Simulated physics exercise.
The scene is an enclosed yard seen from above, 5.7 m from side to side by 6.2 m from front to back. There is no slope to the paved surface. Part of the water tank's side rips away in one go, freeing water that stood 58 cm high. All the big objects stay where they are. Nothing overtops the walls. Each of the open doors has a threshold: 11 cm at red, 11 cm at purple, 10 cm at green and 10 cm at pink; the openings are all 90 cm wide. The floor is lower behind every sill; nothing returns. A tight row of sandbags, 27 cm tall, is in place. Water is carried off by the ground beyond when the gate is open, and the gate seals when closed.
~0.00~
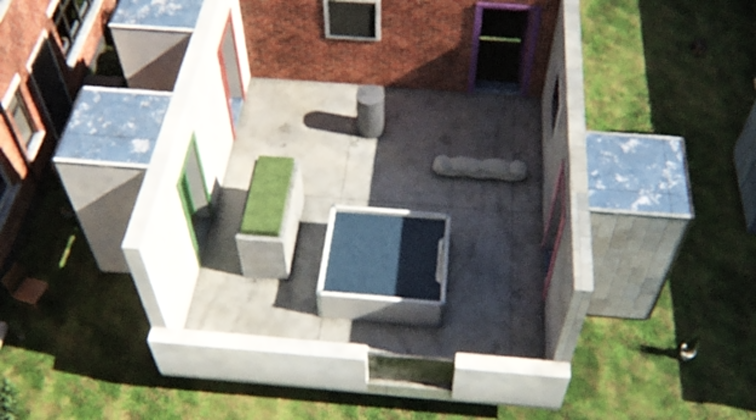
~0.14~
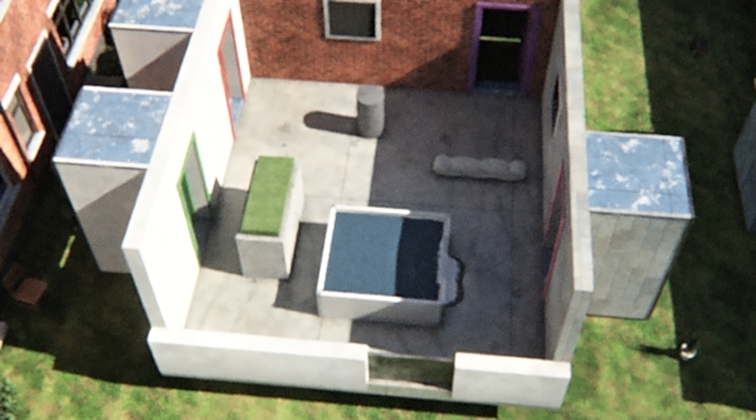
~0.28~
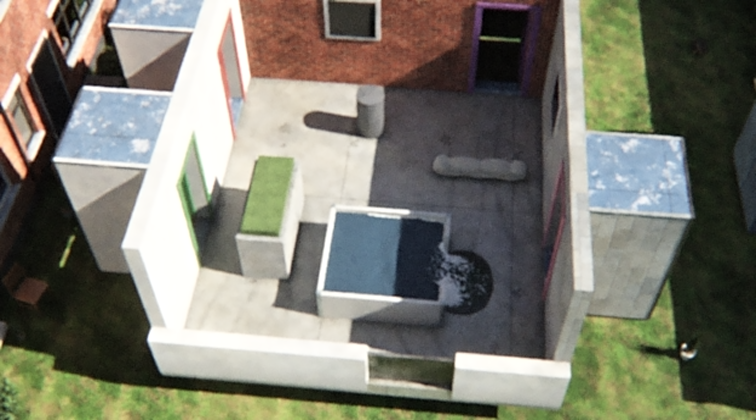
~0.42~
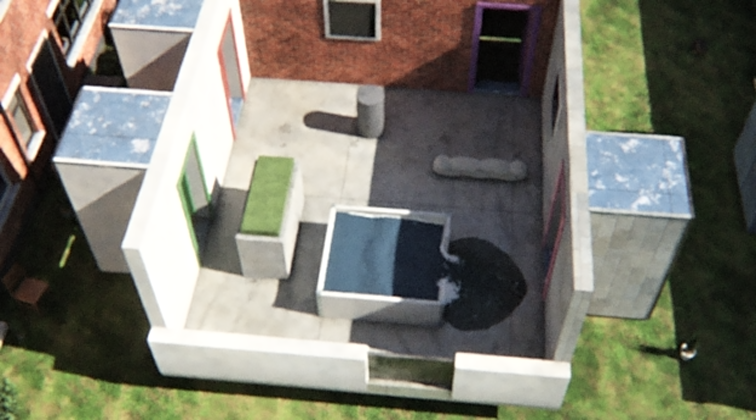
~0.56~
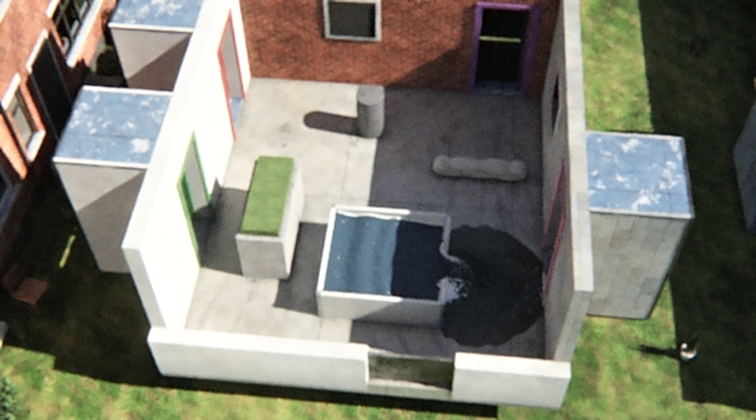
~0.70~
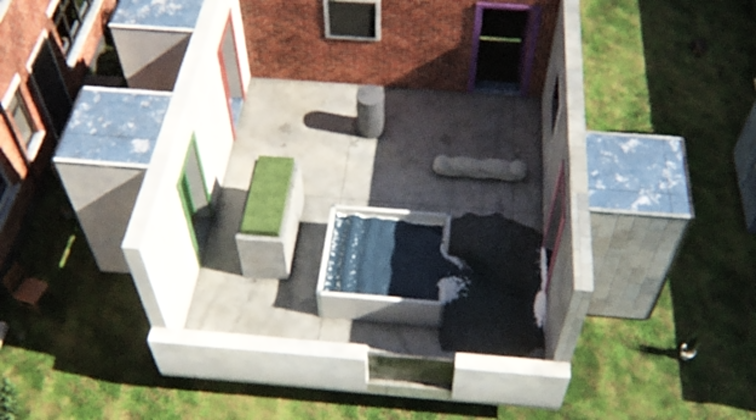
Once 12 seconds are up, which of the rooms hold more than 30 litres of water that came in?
Red door - 30 litres or less. Purple door - 30 litres or less. Green door - 30 litres or less. Pink door - more than 30 litres.
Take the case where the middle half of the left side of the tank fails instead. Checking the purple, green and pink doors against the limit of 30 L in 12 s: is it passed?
Then purple would come out on the low side, green on the low side and pink on the low side.
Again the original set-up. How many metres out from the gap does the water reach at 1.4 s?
I'd say around 2.8 m from the gap.
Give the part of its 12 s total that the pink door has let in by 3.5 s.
Estimate: Around 80 per cent.
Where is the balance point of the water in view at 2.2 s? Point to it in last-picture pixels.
Centre: Roughly (427, 278) px.
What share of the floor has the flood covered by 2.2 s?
Roughly 20 % of the floor.
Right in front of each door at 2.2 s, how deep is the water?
Depth readings (cm): Red = 0; purple = 0; green = 0; pink = 25.
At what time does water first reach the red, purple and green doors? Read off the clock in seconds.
Red: 8.0 s; purple: 2.8 s; green: 5.0 s.
After 1.4 s water covers 15 % of the floor and is deepest (33 cm) near (539, 384); red door not reached, purple door not reached, green door not reached, pink door 22 cm at the sill, 74 L in.
After 2.2 s water covers 20 % of the floor and is deepest (29 cm) near (539, 384); red door not reached, purple door not reached, green door not reached, pink door 25 cm at the sill, 163 L in.
After 3.5 s water covers 40 % of the floor and is deepest (20 cm) near (538, 313); red door not reached, purple door 7 cm at the sill, 0 L in, green door not reached, pink door 18 cm at the sill, 232 L in.
After 7.0 s water covers 75 % of the floor and is deepest (12 cm) near (538, 294); red door not reached, purple door 5 cm at the sill, 0 L in, green door 4 cm at the sill, 0 L in, pink door 12 cm at the sill, 288 L in.
After 12.0 s water covers 95 % of the floor and is deepest (9 cm) near (243, 104); red door 6 cm at the sill, 0 L in, purple door 3 cm at the sill, 0 L in, green door 5 cm at the sill, 0 L in, pink door 6 cm at the sill, 291 L in.
